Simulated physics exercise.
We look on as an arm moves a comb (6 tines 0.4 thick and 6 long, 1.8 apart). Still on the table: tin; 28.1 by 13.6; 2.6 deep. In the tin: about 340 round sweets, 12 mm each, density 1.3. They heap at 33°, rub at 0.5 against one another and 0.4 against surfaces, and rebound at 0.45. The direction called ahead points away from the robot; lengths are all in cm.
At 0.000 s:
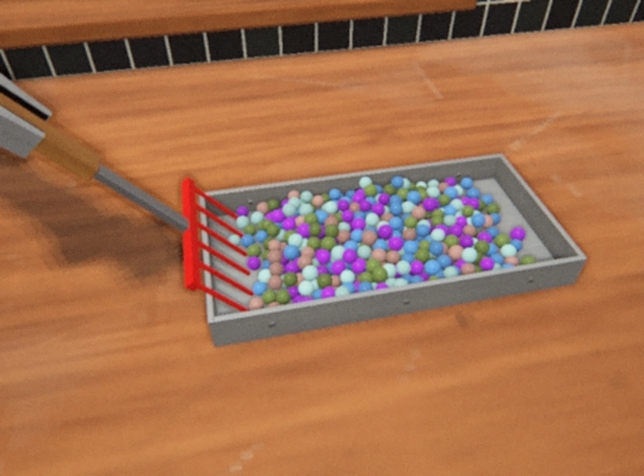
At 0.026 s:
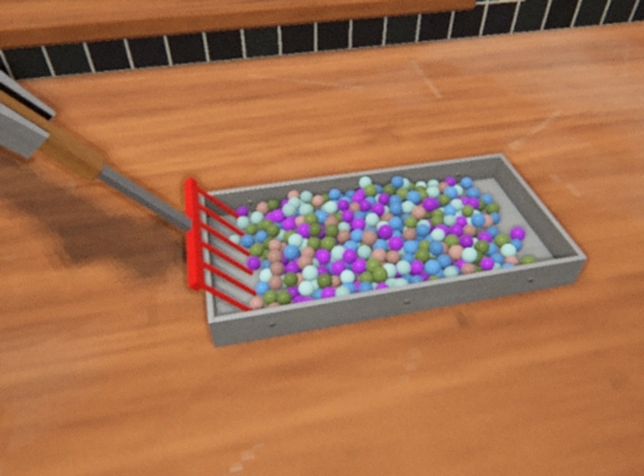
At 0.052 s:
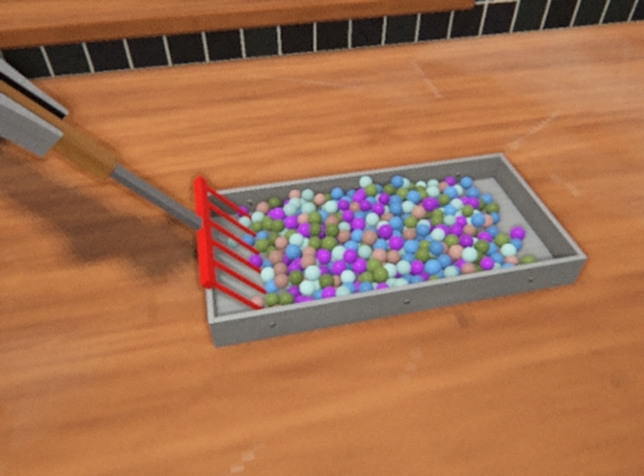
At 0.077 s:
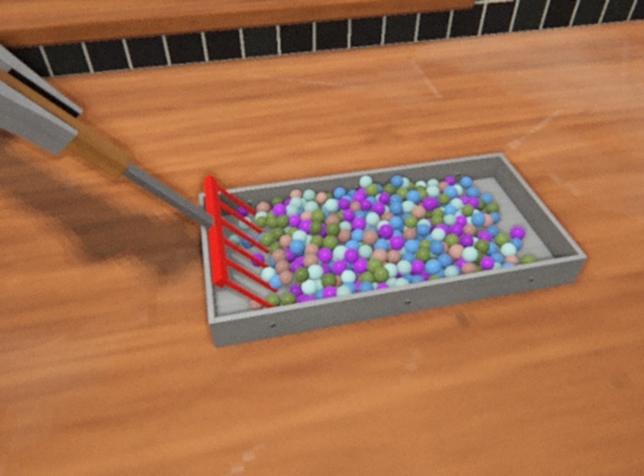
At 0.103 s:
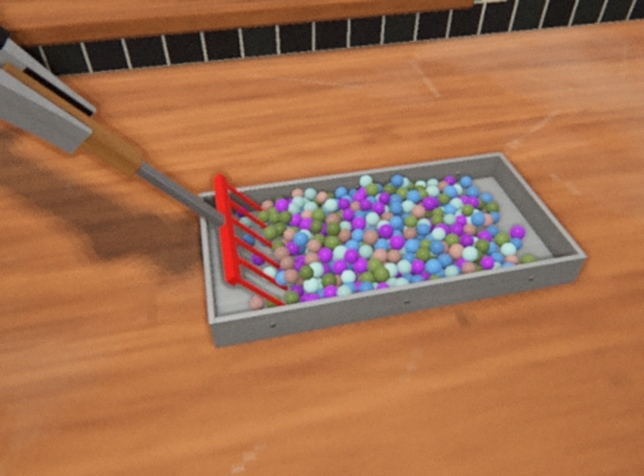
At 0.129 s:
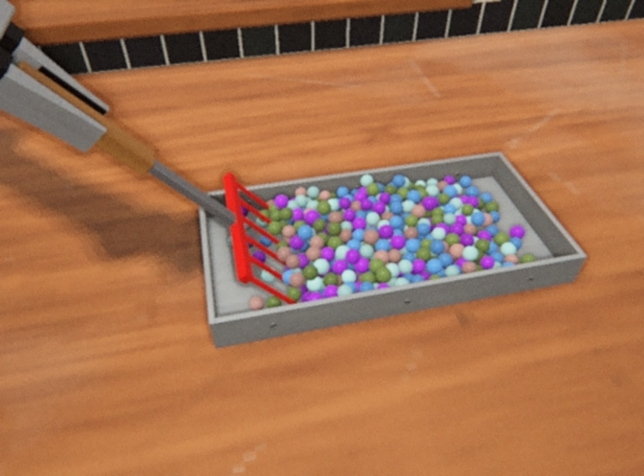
A robot arm slides a red comb slowly to the right from the left end of a grey tray, its tines passing in among the nearest sweets and nudging them slightly. The tray sits on a wooden table with dark tiles behind, seen from above by a still camera. Small round sweets in purple, blue, green, pinkish brown and pale mint fill most of it, leaving the right end bare.
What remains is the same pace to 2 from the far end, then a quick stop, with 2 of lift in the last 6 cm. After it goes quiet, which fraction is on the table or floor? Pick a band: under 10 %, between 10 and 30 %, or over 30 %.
Between 10 and 30 %.
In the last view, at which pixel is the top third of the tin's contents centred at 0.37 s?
Around pixel (404, 226).
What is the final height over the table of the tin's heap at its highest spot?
Some 5.0 cm.
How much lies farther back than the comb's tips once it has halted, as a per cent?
My estimate is around 65 per cent.
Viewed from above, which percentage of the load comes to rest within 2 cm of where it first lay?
I'd guess close to 10 percent of the load.
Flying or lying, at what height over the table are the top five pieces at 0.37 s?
Height: Close to 4 cm.
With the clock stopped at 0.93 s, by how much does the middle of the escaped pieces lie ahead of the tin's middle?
Offset: Near 16 cm.
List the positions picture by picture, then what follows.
In the first picture, comb bar at (190, 229), sloping 51°; upper third of the load around (380, 232), from x 235 to 530, top at y 185; 342 in the tin.
In the second picture, comb bar at (193, 229), sloping 51°; upper third of the load around (380, 232), from x 235 to 530, top at y 185.
In the third picture, comb bar at (204, 227), sloping 51°; upper third of the load around (379, 231), from x 235 to 530, top at y 180.
In the fourth picture, comb bar at (215, 226), sloping 51°; upper third of the load around (374, 230), from x 235 to 530, top at y 180.
In the fifth picture, comb bar at (226, 224), sloping 51°; upper third of the load around (371, 230), from x 235 to 530, top at y 180.
In the sixth picture, comb bar at (237, 223), sloping 51°; upper third of the load around (367, 228), from x 235 to 530, top at y 180; 342 in the tin.
By 0.37 s, sloping 51°, highest piece 4 above the table; 342 in the tin.
By 0.61 s, sloping 51°, highest piece 7 above the table; 339 in the tin, 3 on the table or floor.
By 0.93 s, sloping 51°, highest piece 5 above the table; 289 in the tin, 52 on the table or floor, 1 in flight or on the tool.
By 1.63 s, sloping 51°, highest piece 5 above the table; 285 in the tin, 57 on the table or floor.
Final count, 285 in the tin, 57 on the table or floor. That is 17 % on the table or floor.
